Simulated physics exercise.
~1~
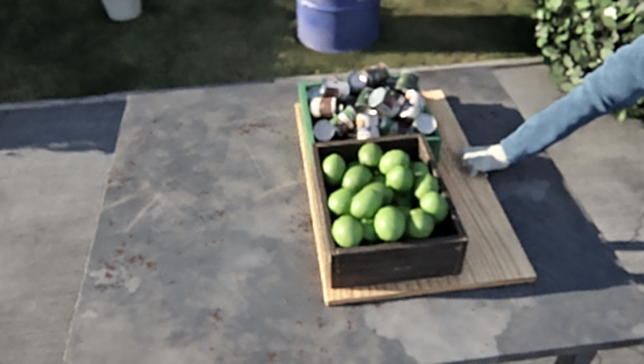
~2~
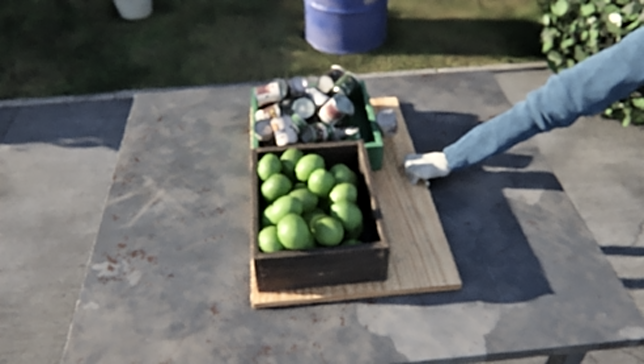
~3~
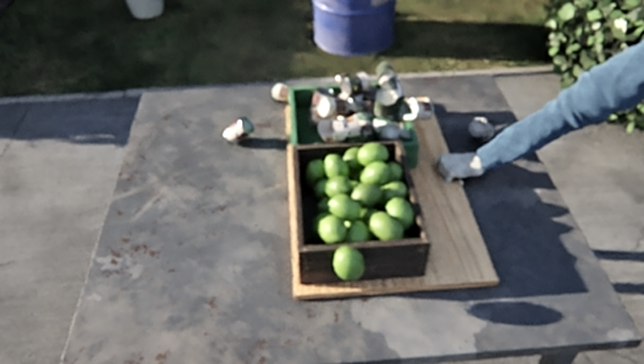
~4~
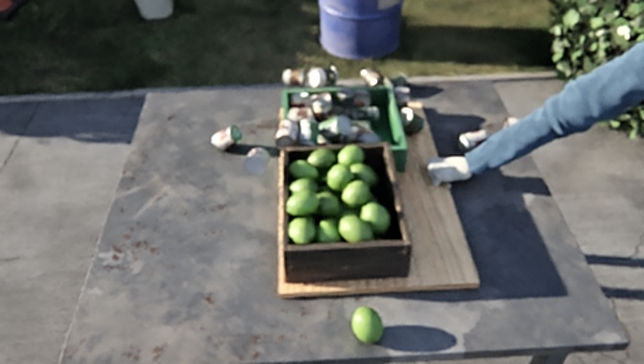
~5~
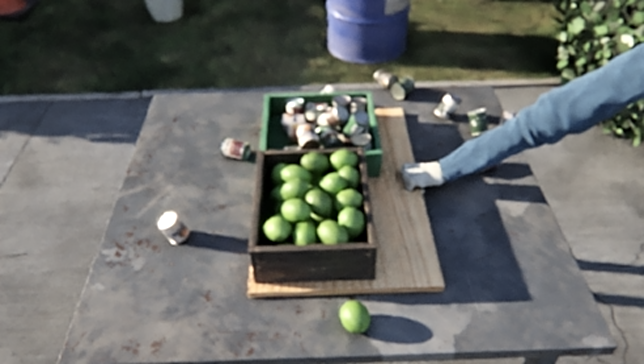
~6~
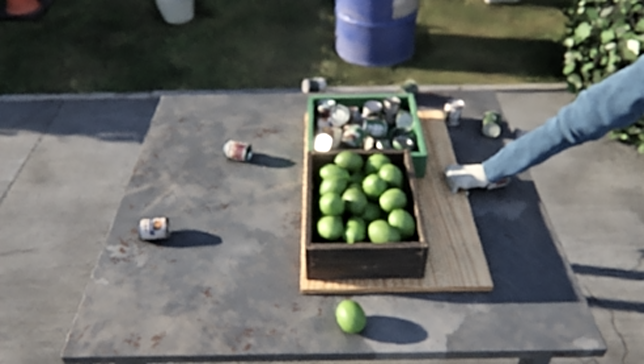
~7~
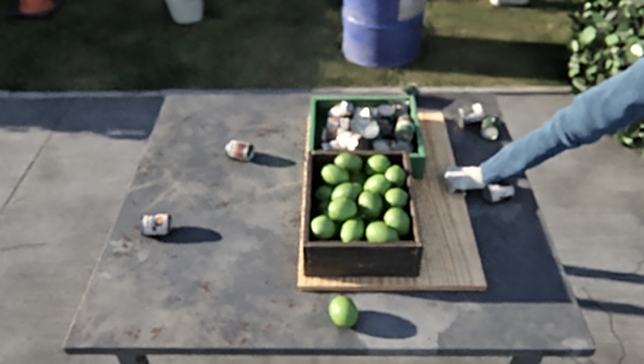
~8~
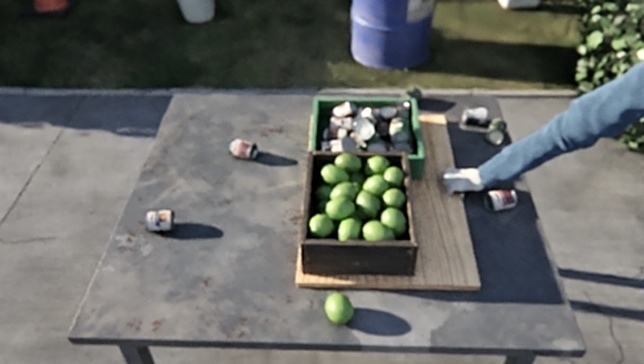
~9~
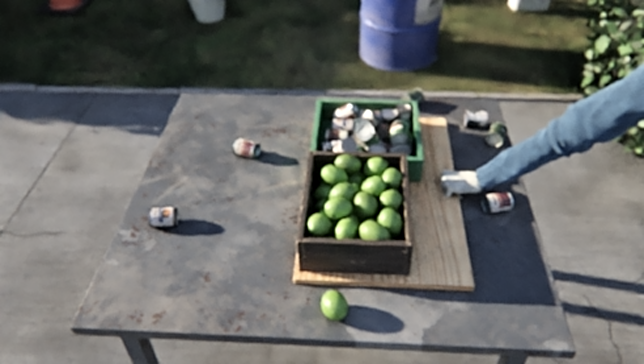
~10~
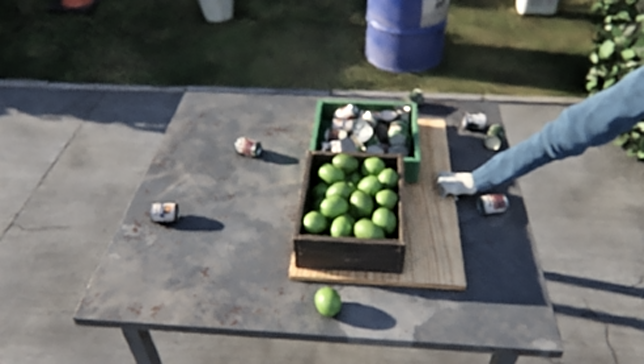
A gloved hand shook a board holding a black crate of limes and a green crate of small tins left and right on a table, spilling several tins and one lime, before the crates came to rest with most of their loads still inside.
